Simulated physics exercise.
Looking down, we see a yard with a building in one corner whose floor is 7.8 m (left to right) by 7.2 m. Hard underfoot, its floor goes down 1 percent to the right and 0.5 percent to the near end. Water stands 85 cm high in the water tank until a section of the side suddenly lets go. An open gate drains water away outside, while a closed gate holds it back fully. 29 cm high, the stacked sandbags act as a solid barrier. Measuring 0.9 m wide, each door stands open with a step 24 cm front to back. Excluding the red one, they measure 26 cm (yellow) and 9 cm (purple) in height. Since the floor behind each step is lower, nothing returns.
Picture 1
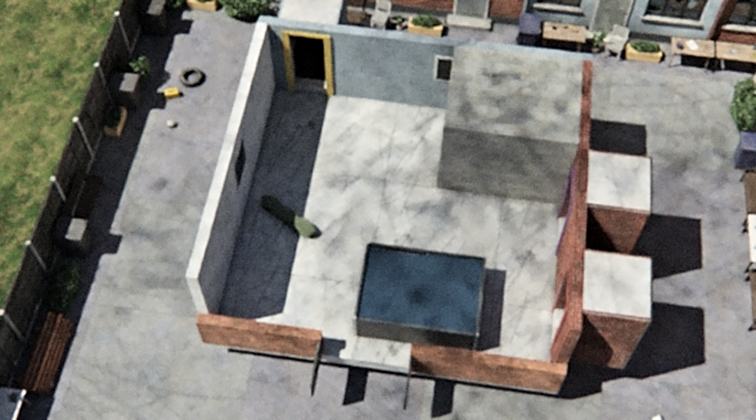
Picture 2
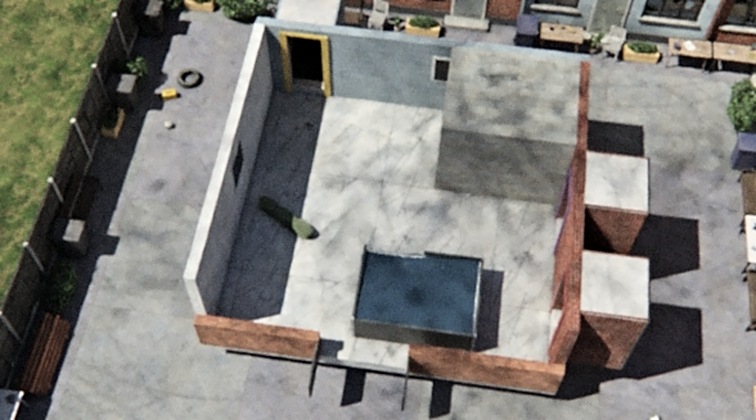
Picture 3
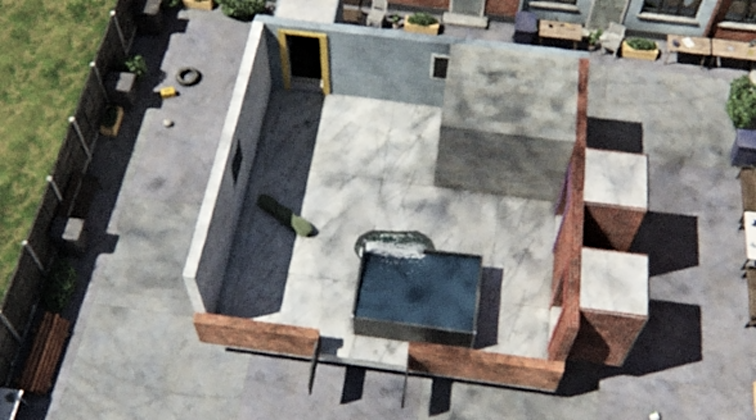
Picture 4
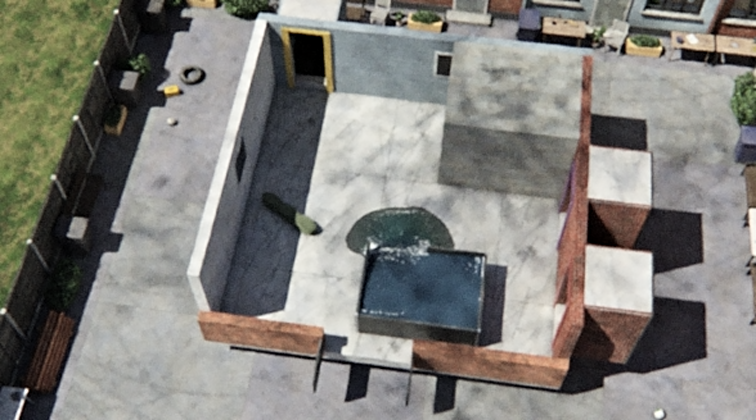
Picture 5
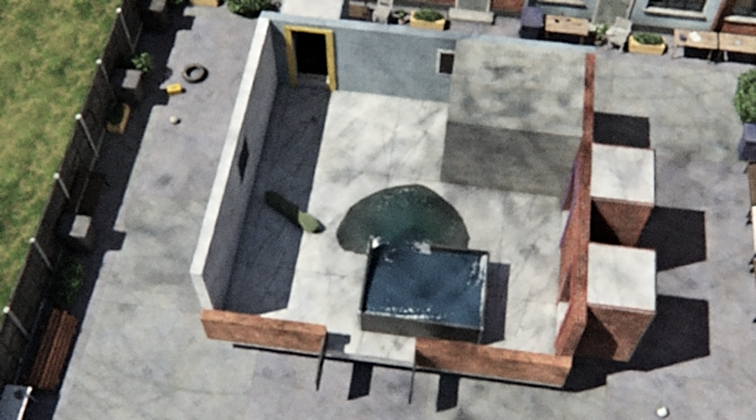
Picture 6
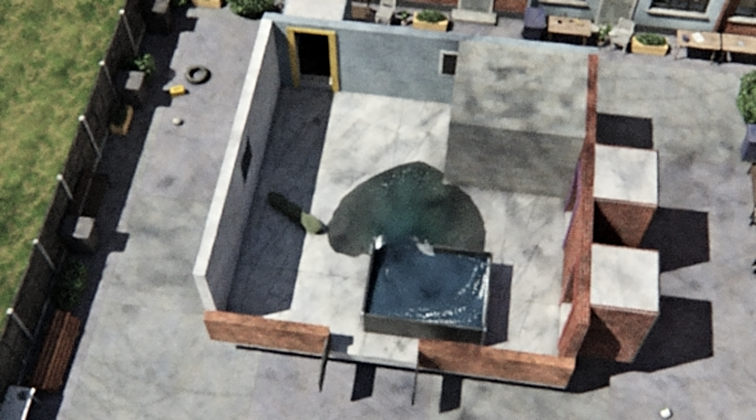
Water poured from the far side of a dark tank inside a roofless building and spread in a widening puddle across the pale floor, reaching the foot of a grey block and a green sandbag pile.
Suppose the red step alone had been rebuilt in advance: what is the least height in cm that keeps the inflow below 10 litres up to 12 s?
About 9 cm.
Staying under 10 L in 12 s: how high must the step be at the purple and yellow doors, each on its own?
Some 17 cm for purple, some 25 cm for yellow.
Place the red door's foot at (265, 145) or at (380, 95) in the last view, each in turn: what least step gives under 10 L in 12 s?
About 18 and 26 cm.
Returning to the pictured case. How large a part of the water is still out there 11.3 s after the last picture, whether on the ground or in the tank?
Roughly 90 percent of the water remains.
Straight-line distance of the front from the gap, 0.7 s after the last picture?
Close to 5.0 metres, I'd say.
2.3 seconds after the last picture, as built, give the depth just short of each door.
In cm: Red 0, yellow 21, purple 16.
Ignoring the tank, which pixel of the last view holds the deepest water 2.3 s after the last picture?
Look close to (292, 96).
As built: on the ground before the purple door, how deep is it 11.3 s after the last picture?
Lab note: Depth approx. 16.5 cm.
Then, 0.7 s after the last picture water covers 35 % of the floor, deepest (44 cm) near (390, 251); it has not reached the red door.
Then, 2.3 s after the last picture water covers 55 % of the floor, deepest (43 cm) near (292, 96); it has not reached the red door.
Then, 11.3 s after the last picture water covers 95 % of the floor, deepest (18 cm) near (557, 335); 12 cm at the red door, 0 litres in over its 25 cm step.
At the red door as built, the water peaked near 15 cm, 9.3 s after the last picture.
With a step of 8 cm, 15 litres would have come in within the 12 s; with 10.5 cm, 5 litres. So under 10 litres takes about 9 cm.
